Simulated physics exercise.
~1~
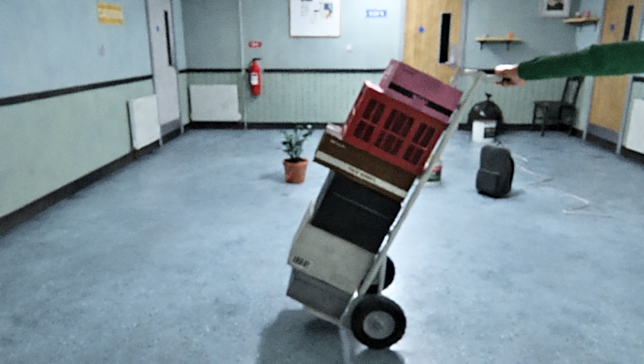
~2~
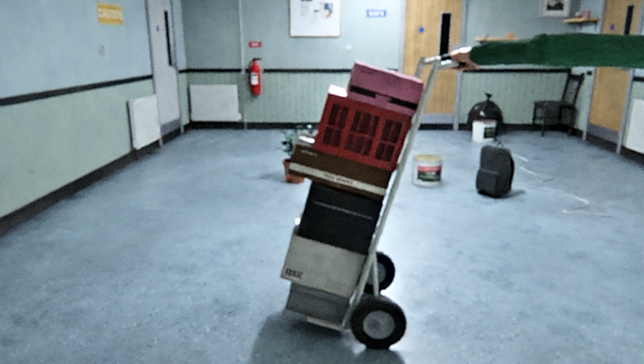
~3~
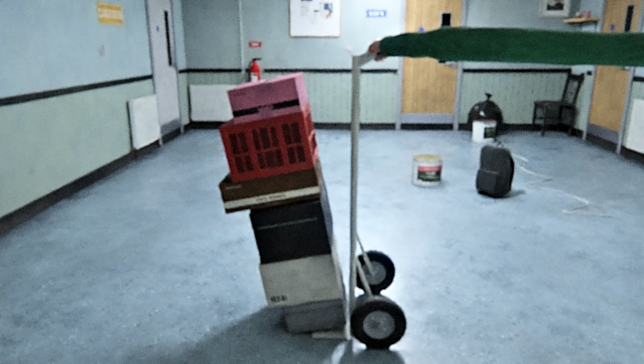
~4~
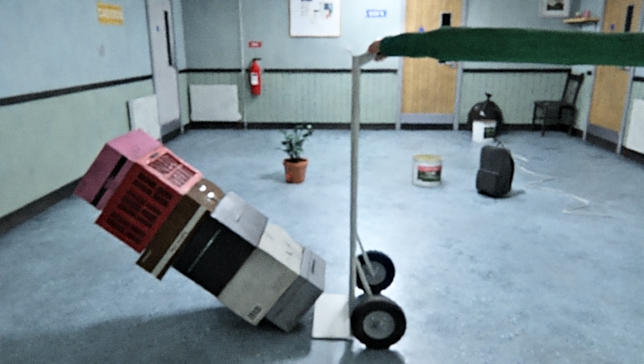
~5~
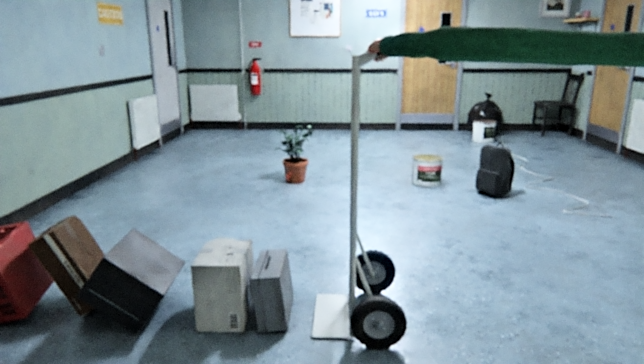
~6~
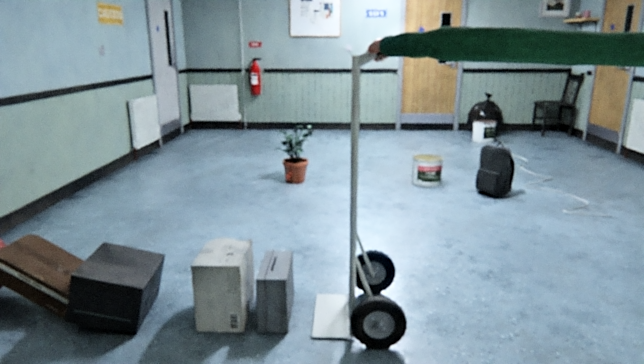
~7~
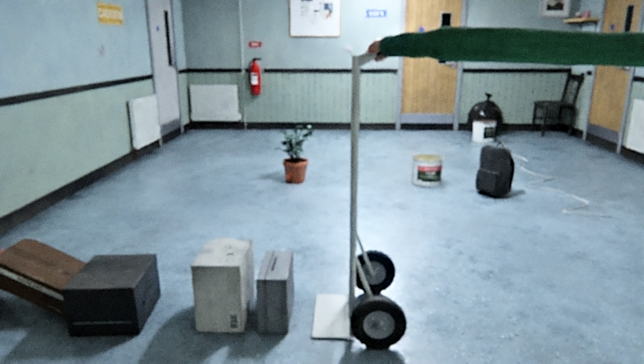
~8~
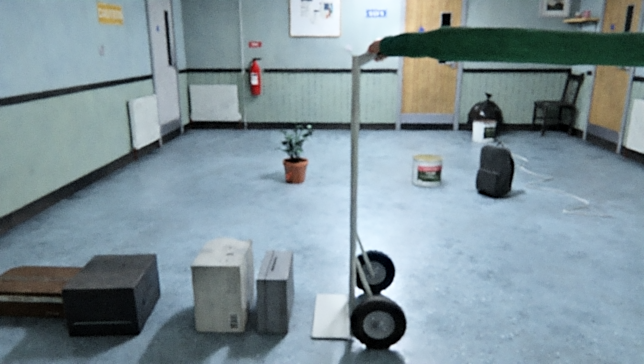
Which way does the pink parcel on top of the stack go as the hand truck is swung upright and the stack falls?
The pink parcel goes to the left, coming down with the toppling stack.
In a pale green hall, a green-sleeved arm swinging a loaded hand truck upright, its stacked boxes toppling left across the floor.
